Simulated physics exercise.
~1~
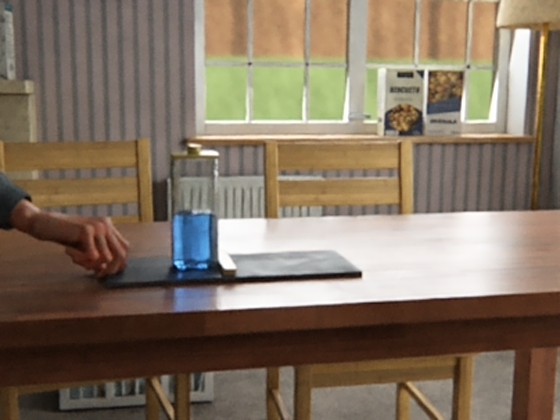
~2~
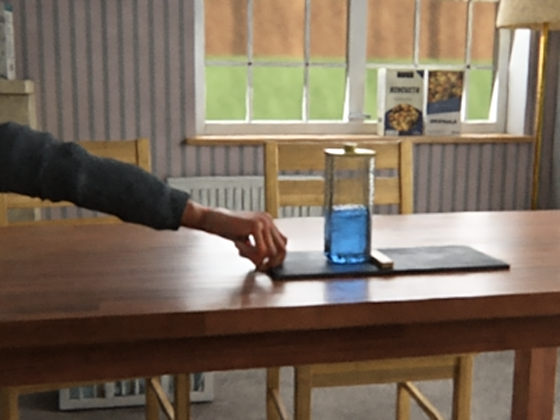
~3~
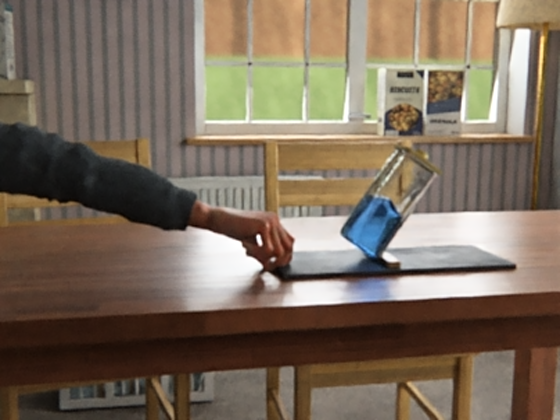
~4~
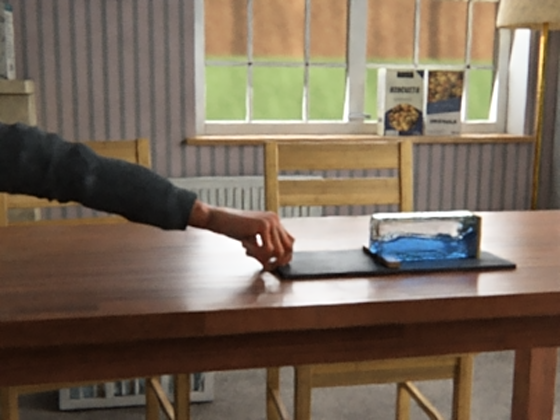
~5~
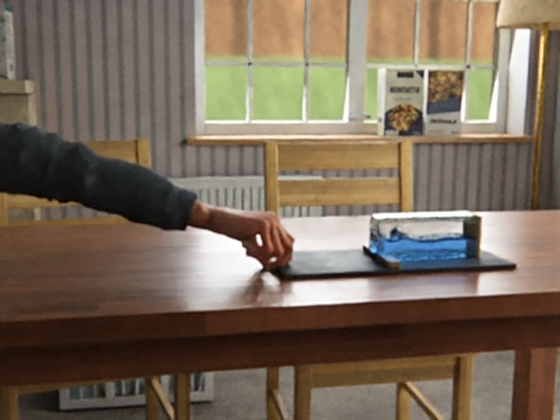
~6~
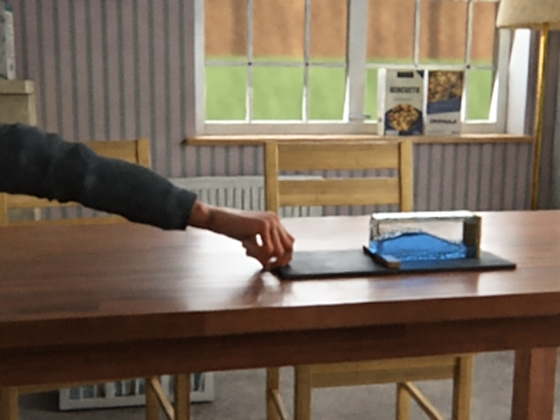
A clear closed canister of blue water rode upright on a dark board as a hand pushed it to the right along a wooden table, then tipped over to the right when the board stopped and ended up lying on its side.
